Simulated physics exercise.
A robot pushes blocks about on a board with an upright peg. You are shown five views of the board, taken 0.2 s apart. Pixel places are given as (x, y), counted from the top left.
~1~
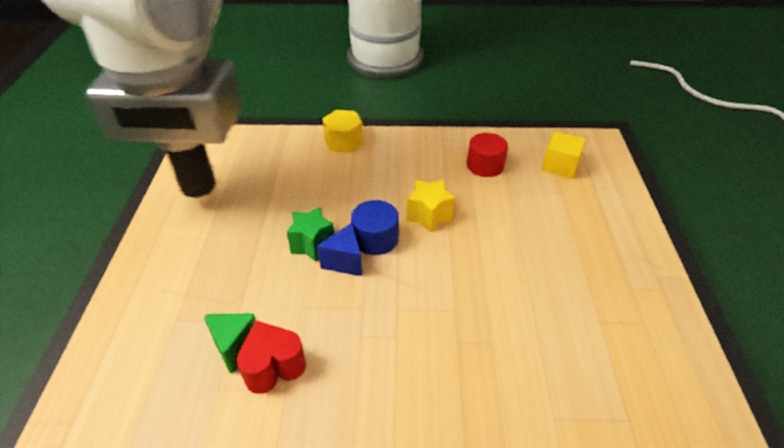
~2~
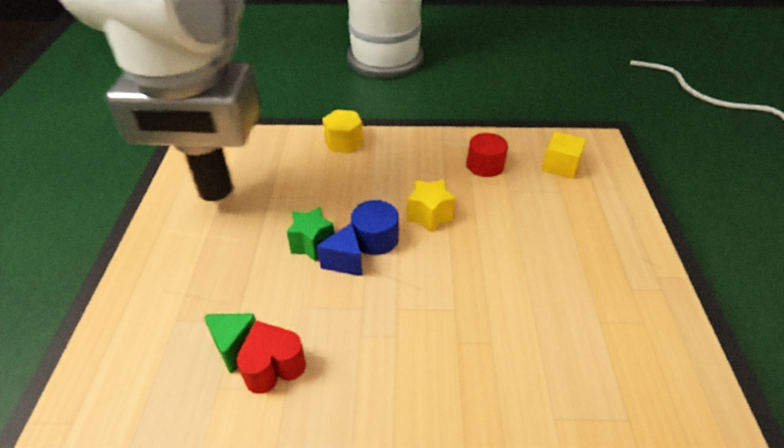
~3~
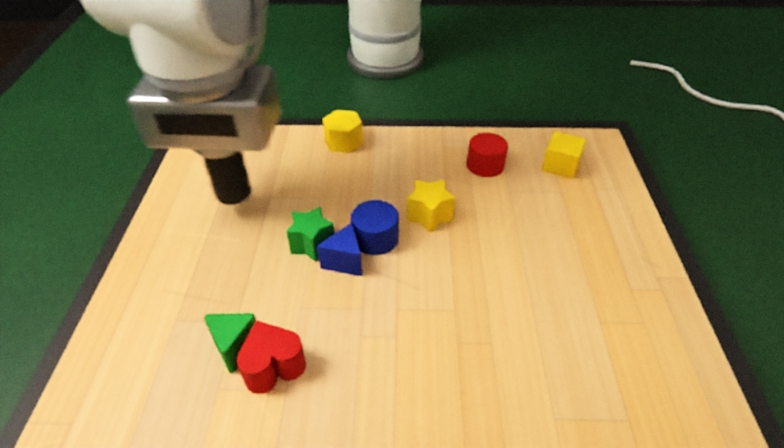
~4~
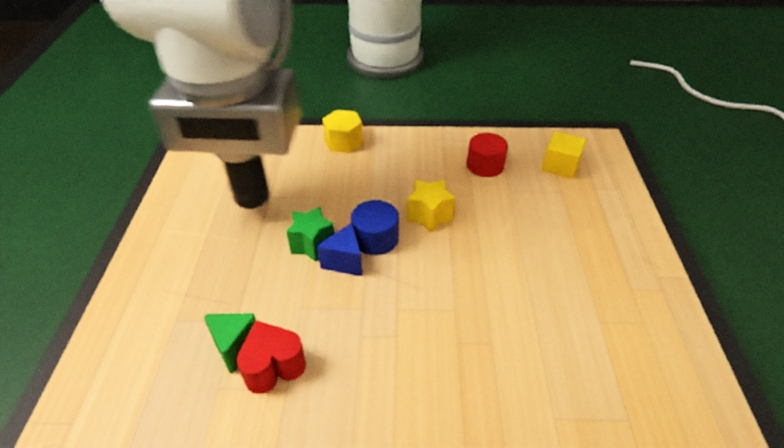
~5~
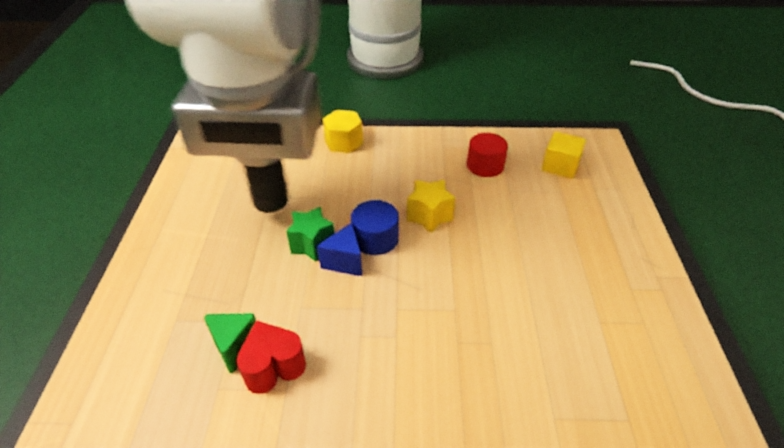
On a wooden board with a green surround, a robot arm moved its black peg steadily a short way right, nearing the green star, while the red, yellow, blue and green blocks all stayed still.
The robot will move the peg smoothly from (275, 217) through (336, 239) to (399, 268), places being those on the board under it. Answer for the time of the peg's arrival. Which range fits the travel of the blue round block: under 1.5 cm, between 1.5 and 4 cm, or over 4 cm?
The over 4 cm band.
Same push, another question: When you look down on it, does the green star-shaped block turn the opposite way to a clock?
My answer is no.
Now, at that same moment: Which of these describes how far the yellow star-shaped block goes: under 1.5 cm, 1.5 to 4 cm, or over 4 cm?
It shifts by less than 1.5 cm.
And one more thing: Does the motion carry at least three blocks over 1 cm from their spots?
It seems so.
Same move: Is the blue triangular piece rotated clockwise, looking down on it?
That would be a yes.
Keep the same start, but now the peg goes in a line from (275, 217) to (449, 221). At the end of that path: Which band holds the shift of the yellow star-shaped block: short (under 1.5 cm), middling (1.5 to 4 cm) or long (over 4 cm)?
Beyond 4 cm.
What follows on the original path. One third of the way, peg at (314, 216); green star-shaped block at (323, 234); blue triangular piece at (351, 247).
Two thirds of the way, peg at (356, 234); green star-shaped block at (347, 252), turned 25° clockwise; blue triangular piece at (368, 275), turned 20° clockwise; blue round block at (398, 218).
At the end, peg at (399, 253); green star-shaped block at (364, 262), turned 65° clockwise; blue triangular piece at (367, 293), turned 40° clockwise; blue round block at (430, 222); yellow star-shaped block at (433, 191), turned 15° anticlockwise.
